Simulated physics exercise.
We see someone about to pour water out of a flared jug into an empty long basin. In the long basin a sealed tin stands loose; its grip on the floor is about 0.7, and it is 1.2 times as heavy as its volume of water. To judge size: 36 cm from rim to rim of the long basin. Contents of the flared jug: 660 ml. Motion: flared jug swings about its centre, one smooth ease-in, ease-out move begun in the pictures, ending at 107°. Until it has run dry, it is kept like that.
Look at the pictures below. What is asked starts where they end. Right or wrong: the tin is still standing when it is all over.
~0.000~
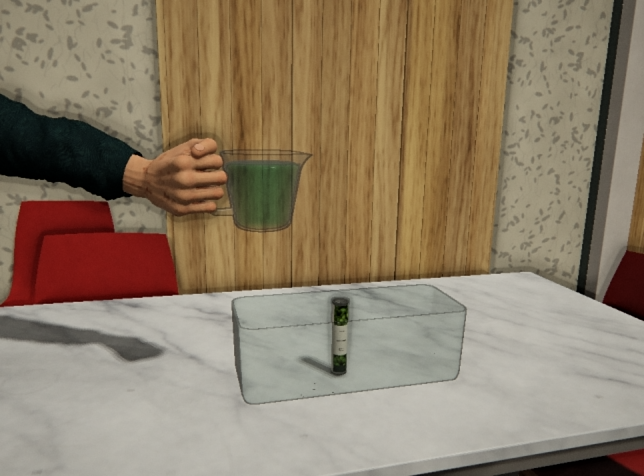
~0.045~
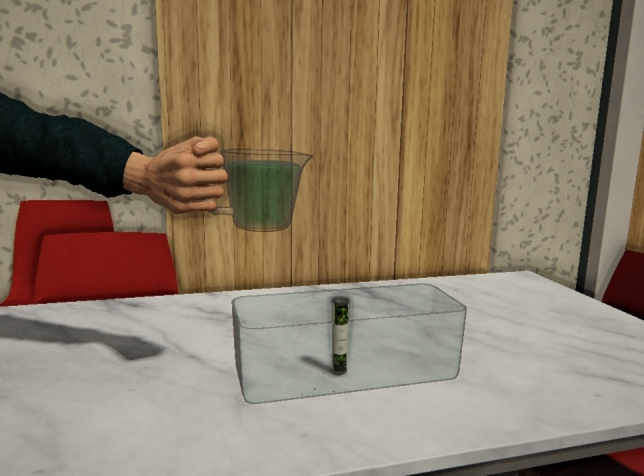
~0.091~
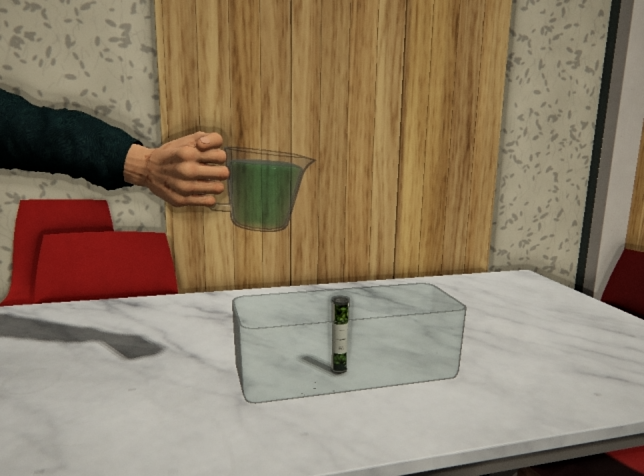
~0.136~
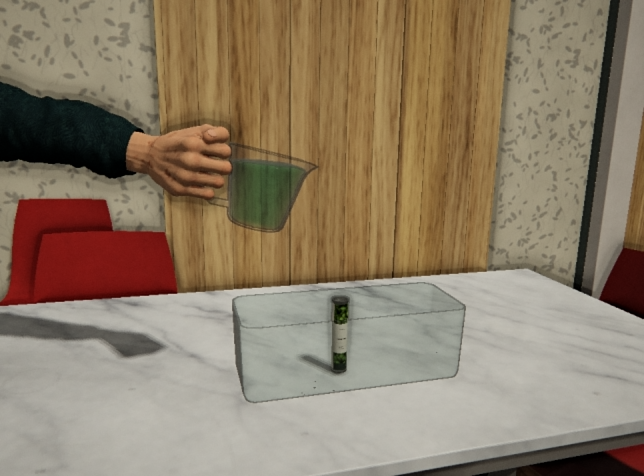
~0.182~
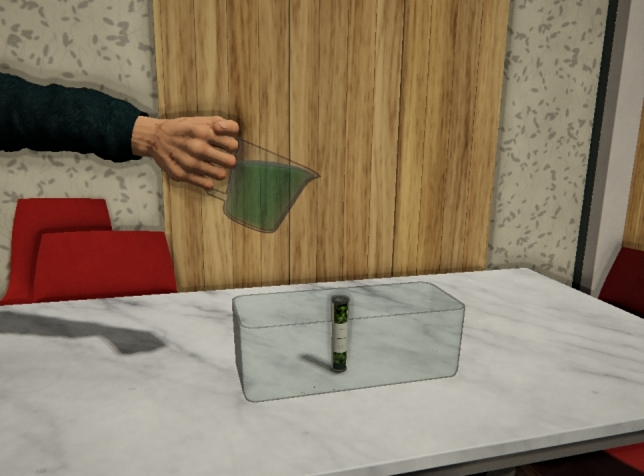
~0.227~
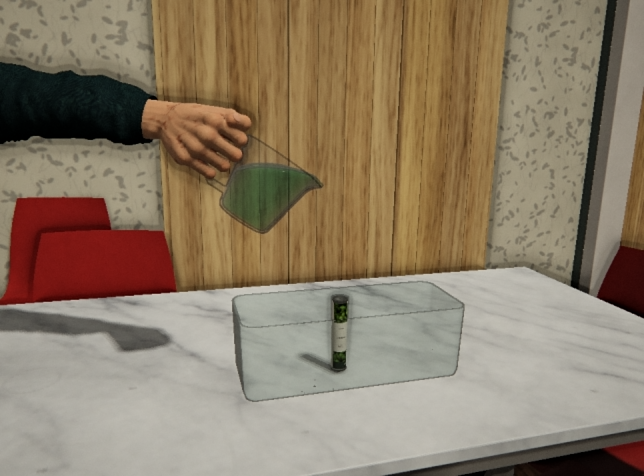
Wrong, it has gone over.
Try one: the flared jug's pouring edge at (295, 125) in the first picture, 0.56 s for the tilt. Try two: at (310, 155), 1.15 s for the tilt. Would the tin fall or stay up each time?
First it topples; then it goes over.
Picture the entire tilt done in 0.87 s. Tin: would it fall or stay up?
So the tin will tip over.
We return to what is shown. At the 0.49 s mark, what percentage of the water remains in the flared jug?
About 38 per cent.
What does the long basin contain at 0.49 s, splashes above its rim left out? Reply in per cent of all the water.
Fraction in basin: Approx. 20%.
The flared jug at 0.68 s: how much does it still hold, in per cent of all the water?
4 per cent or so.
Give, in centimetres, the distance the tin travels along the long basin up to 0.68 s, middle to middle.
Estimate: Around 1 cm.
After 0.49 s the tilt is 99° and 39 per cent is still to pour; the tin stands where it began.
After 0.68 s the tilt is 107° and 4 per cent is still to pour; the tin stands 1 cm from where it began.
After 0.87 s the tilt is 107° and 0 per cent is still to pour; the tin leans 21°.
After 1.09 s the tilt is 107° and 0 per cent is still to pour; the tin lies on its side.
In the end the tin lies on its side.
